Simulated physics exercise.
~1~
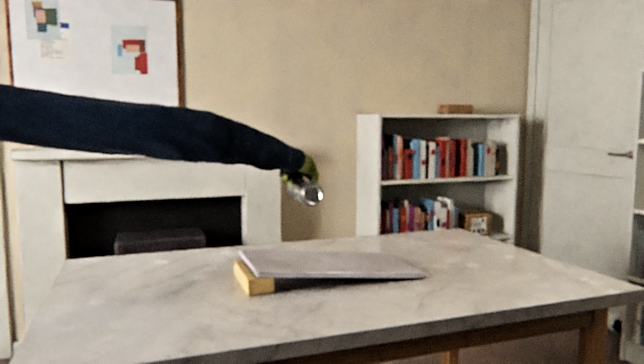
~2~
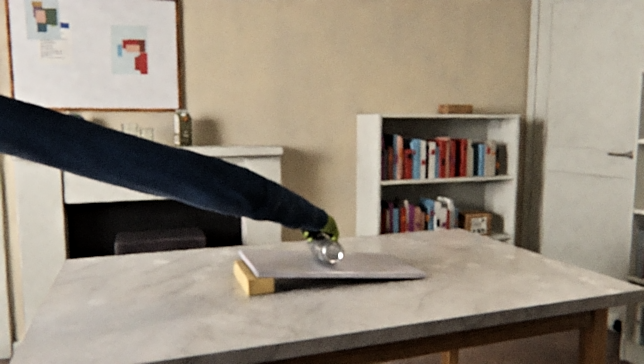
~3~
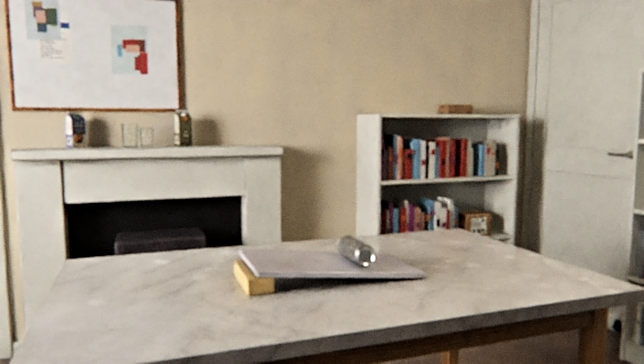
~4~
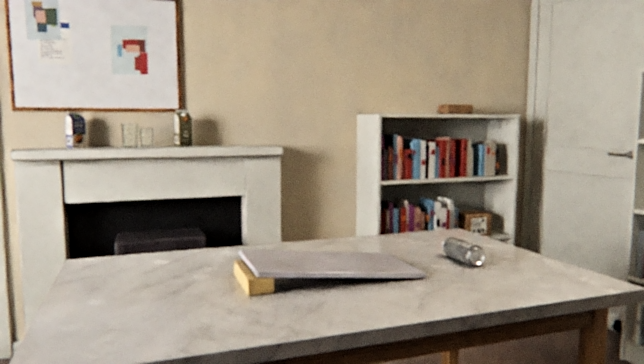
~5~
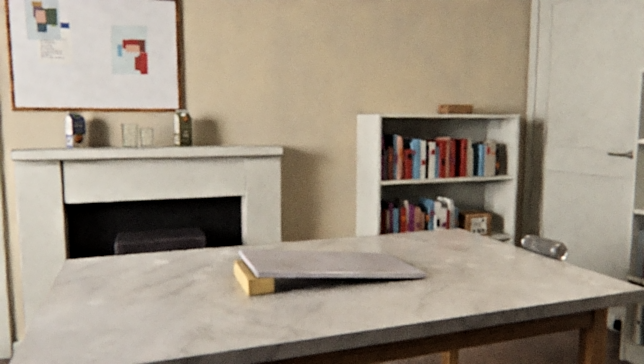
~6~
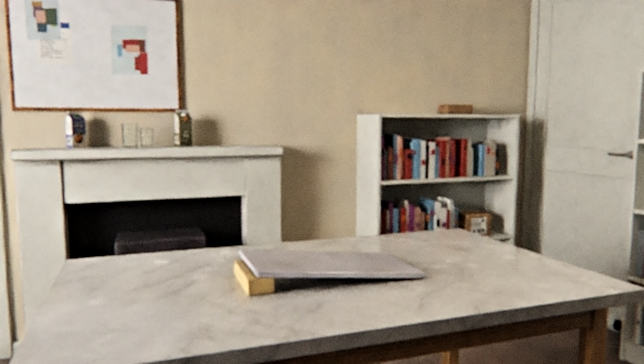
In a room with a fireplace and a bookcase, a hand lowered a grey can onto its side on a sloping board on the table and let go. The can rolled down to the right, crossed the tabletop and went out of sight, leaving the board in place.
